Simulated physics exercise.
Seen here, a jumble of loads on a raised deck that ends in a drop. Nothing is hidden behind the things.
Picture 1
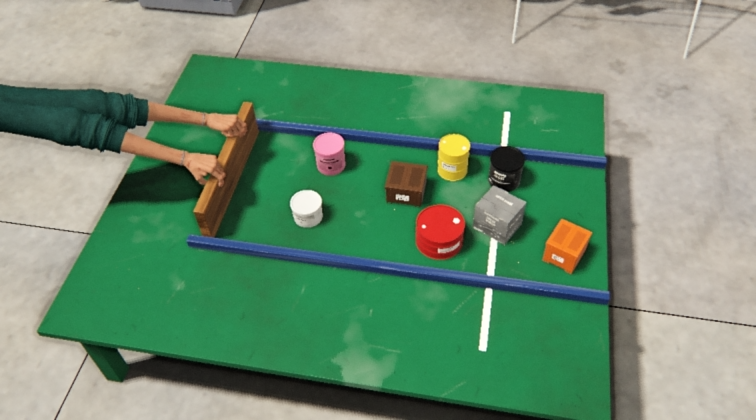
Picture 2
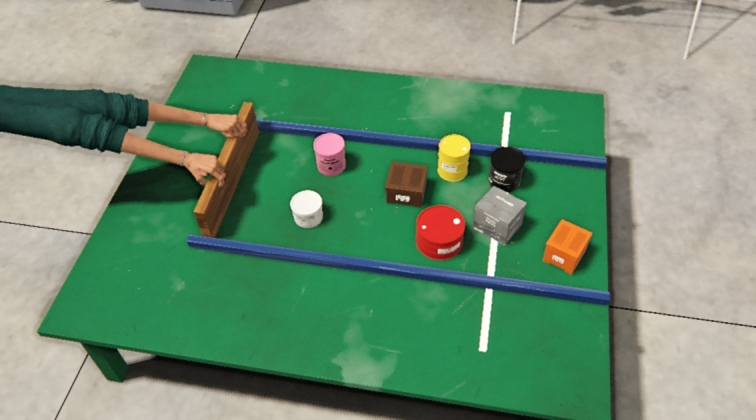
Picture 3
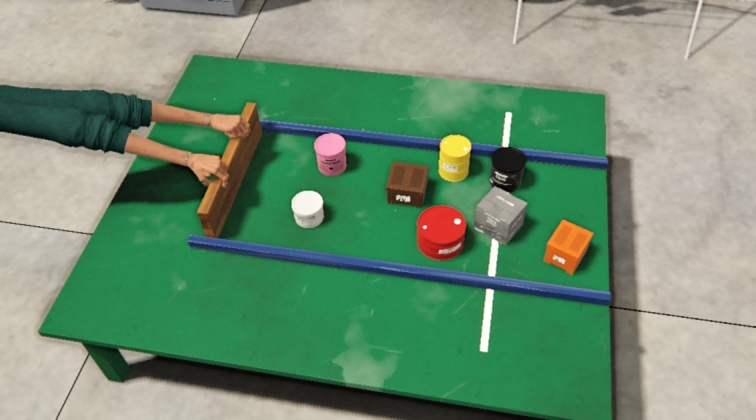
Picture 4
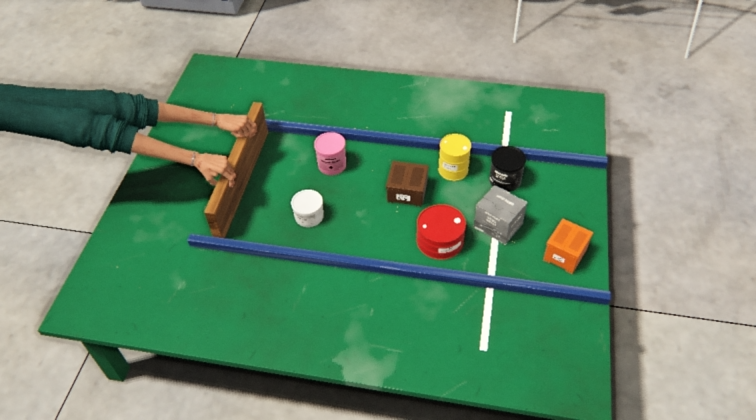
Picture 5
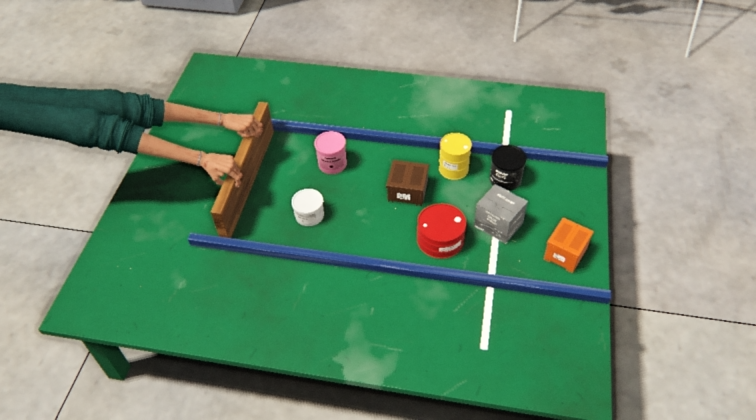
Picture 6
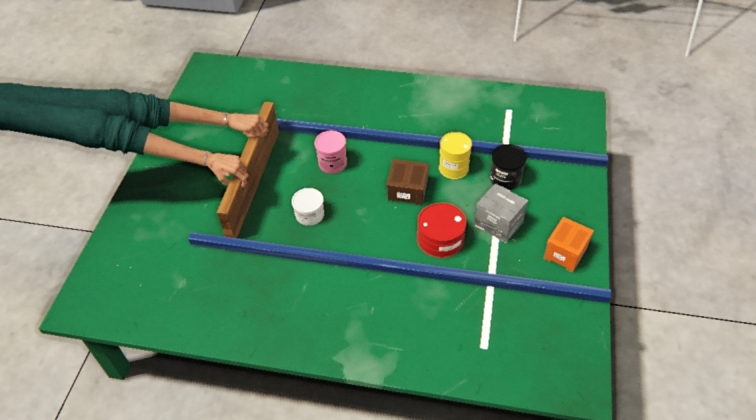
At the start, two hands hold a wooden plank at the left of a green table, facing a scattered group of colourful containers between two blue rails. The hands then slide the plank slightly to the right, still short of the white and pink pails, while the containers stay practically still.
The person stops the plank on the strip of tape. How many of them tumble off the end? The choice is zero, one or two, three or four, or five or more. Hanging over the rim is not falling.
The number that fall off is zero.
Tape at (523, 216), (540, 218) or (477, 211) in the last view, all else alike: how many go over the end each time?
In that order 1, 1 and 0.
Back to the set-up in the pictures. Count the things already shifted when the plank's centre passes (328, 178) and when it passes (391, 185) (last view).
By then 2, and 3.
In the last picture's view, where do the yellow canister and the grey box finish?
First (523, 157), then (566, 227).
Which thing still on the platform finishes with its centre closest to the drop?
The orange tote ends nearest.
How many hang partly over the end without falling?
The number is 1.
Soon after, none off yet; orange tote at rest near (568, 245); black pail at rest near (507, 167); grey box at rest near (500, 213).
In the end, the number that fall off is zero.
